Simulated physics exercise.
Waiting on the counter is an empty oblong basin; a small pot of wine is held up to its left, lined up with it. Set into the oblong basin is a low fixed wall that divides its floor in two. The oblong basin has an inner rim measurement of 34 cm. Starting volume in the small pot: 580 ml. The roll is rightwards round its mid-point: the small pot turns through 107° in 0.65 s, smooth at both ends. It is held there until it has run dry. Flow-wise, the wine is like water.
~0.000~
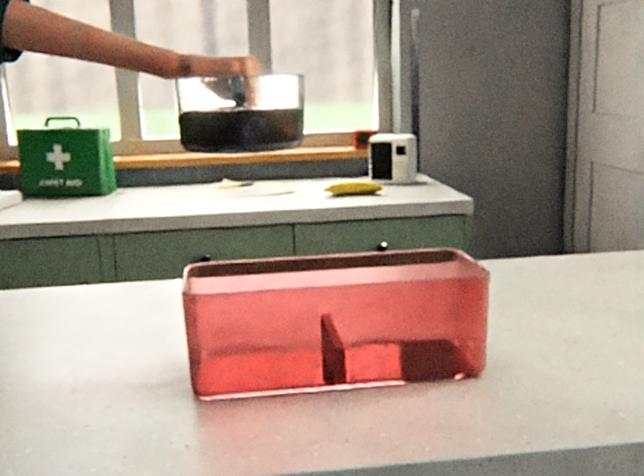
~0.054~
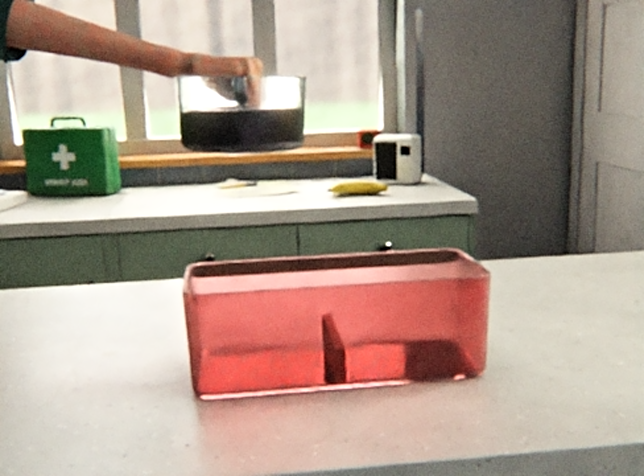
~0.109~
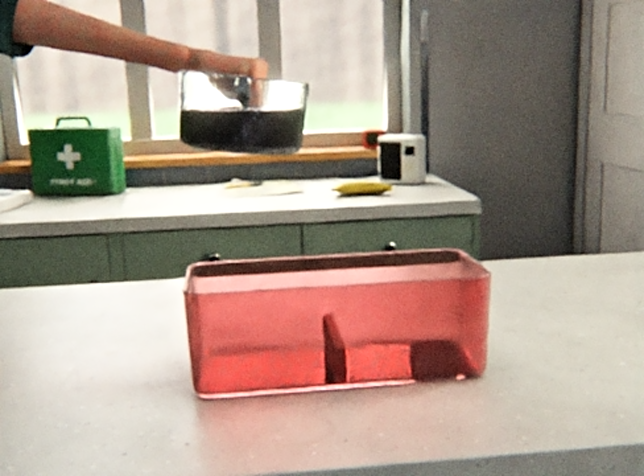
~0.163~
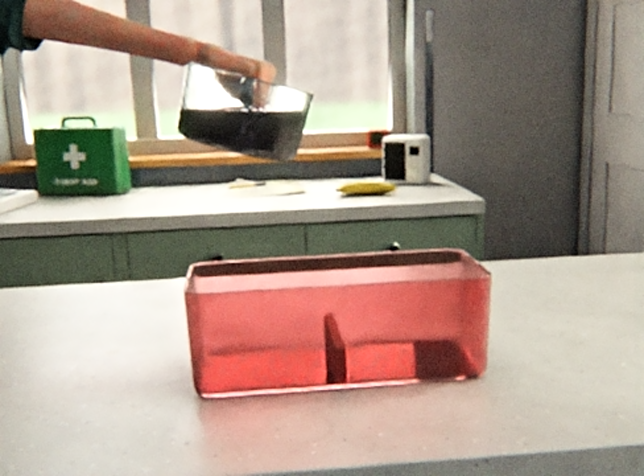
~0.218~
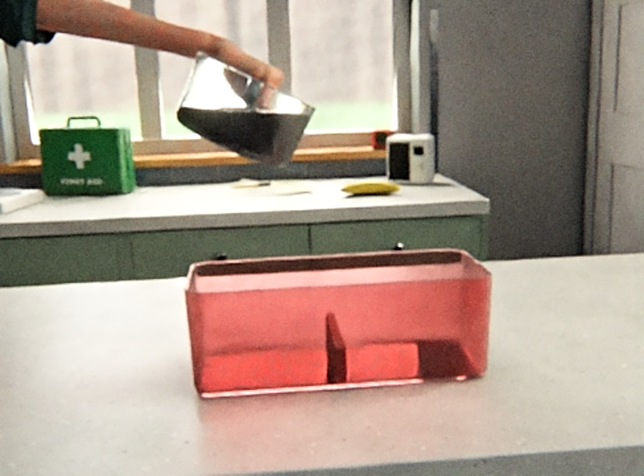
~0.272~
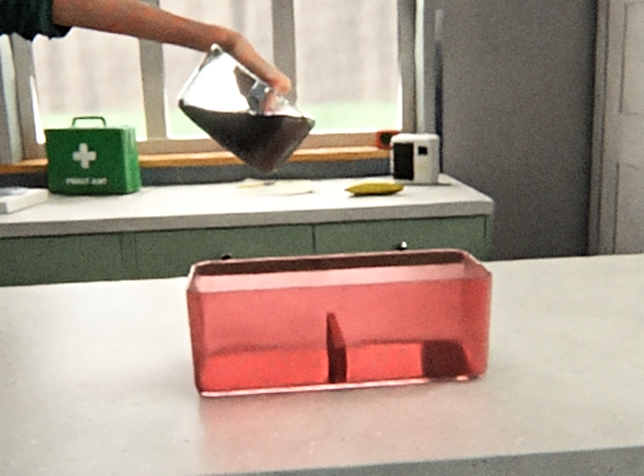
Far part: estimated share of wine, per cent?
83 per cent.
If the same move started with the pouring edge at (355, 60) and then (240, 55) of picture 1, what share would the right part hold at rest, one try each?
In turn about 85 and 10 per cent.
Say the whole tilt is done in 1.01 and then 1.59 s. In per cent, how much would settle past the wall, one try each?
Try 1: Approx. 90 %; try 2: Approx. 90 %.
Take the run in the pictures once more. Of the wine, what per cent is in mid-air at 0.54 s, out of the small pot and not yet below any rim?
Roughly 54 percent.
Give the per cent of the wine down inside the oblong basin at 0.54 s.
Near 16 in a hundred.
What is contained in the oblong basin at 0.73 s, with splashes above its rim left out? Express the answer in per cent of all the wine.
I'd put it at roughly 80 per cent.
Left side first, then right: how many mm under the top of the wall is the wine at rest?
Noted: Left near 40 mm, right near 22 mm.
Then, 0.54 s in, the tilt is 99° and 29 per cent is still to pour, 0 is left of the wall and 16 right of it.
Then, 0.73 s in, the tilt is 107° and 7 per cent is still to pour, 12 is left of the wall and 69 right of it.
Then, 0.93 s in, the tilt is 107° and 0 per cent is still to pour, 15 is left of the wall and 80 right of it.
Then, 1.15 s in, the tilt is 107° and 0 per cent is still to pour, 15 is left of the wall and 83 right of it.
Finally, 15 per cent lies left of the wall, 83 right of it and 2 outside.
